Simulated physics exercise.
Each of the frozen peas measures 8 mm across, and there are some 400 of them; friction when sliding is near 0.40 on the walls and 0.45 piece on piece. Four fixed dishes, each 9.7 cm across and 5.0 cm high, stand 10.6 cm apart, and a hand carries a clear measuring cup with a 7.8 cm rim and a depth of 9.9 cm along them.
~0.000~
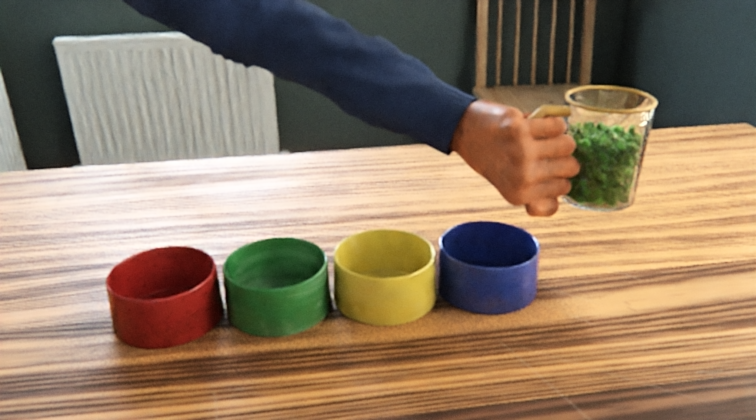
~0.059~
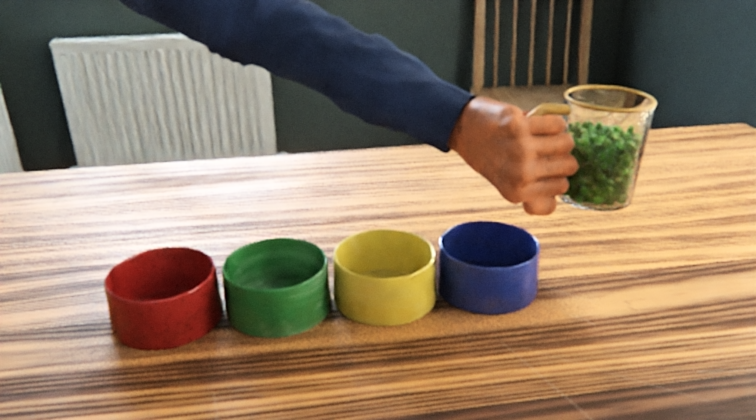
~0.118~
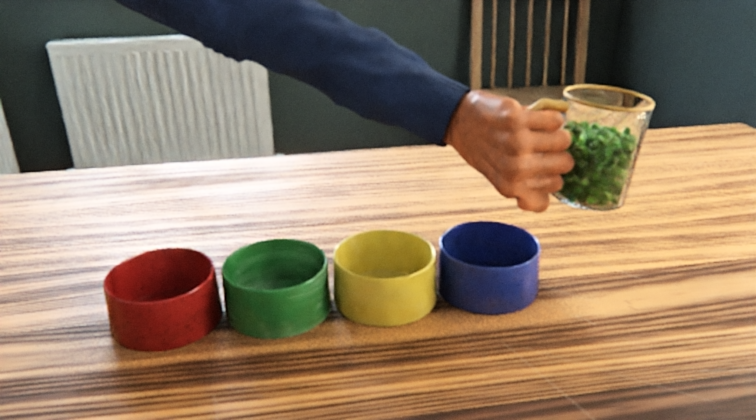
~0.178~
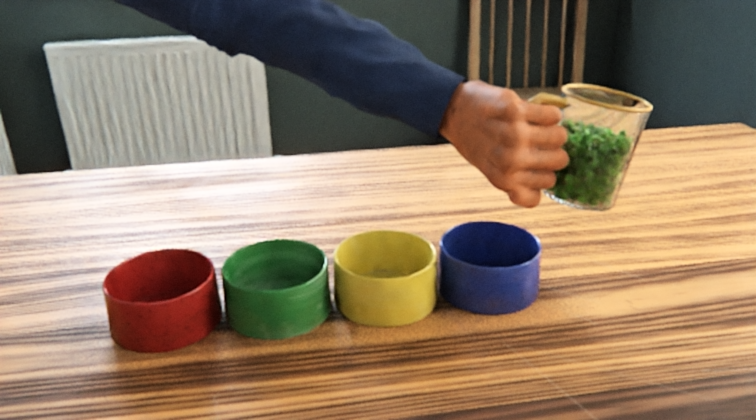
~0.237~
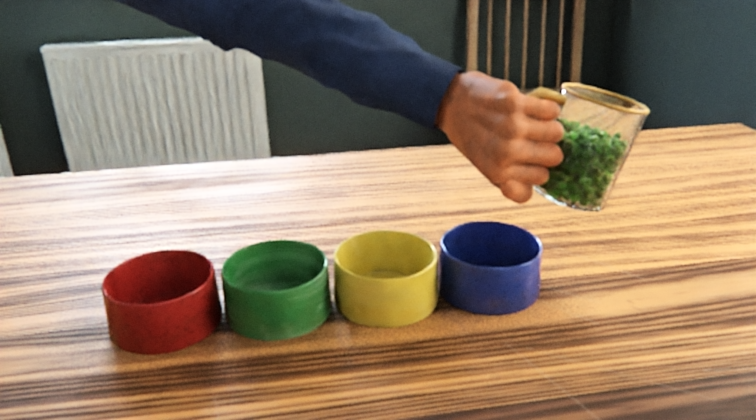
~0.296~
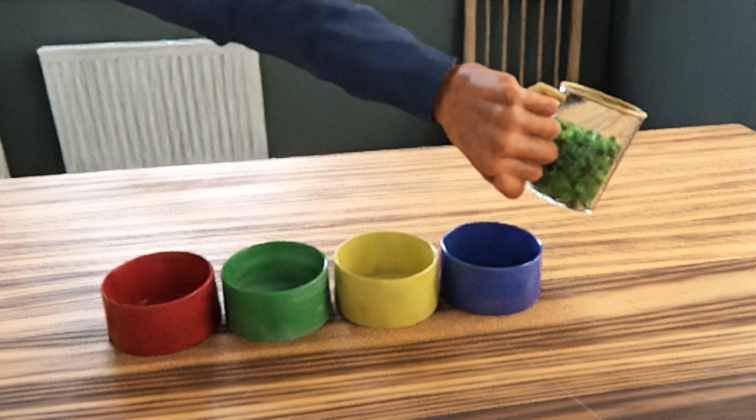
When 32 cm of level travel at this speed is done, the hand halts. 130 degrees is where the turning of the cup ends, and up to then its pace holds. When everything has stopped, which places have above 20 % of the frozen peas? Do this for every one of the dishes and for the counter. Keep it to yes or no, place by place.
Place by place: Red dish no, blue dish yes, green dish no, yellow dish no, counter no.
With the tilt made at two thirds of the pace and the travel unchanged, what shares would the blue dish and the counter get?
In that case the blue dish gets 40 and the counter gets 10.
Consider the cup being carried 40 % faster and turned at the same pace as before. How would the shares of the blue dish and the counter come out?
Shares: Blue 40, counter 10.
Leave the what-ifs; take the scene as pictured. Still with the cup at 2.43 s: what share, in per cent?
It comes to about 0 percent.
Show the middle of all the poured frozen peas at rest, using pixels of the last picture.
Centre at rest, approx.: (489, 267) px.
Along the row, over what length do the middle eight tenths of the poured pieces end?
Length: Approx. 6 cm.
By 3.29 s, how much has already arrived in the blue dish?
So far, roughly 95 per cent.
Then, at 1.57 s, tilt 125 degrees; cup holds 35 %, blue 60 %.
After 2.43 s, tilt 130 degrees; cup holds 0 %, blue 95 %.
After 3.29 s, tilt 130 degrees; cup holds 0 %, blue 95 %.
By 3.6 s all is still; red 0 %, blue 95 %, green 0 %, yellow 0 %, counter 5 %.
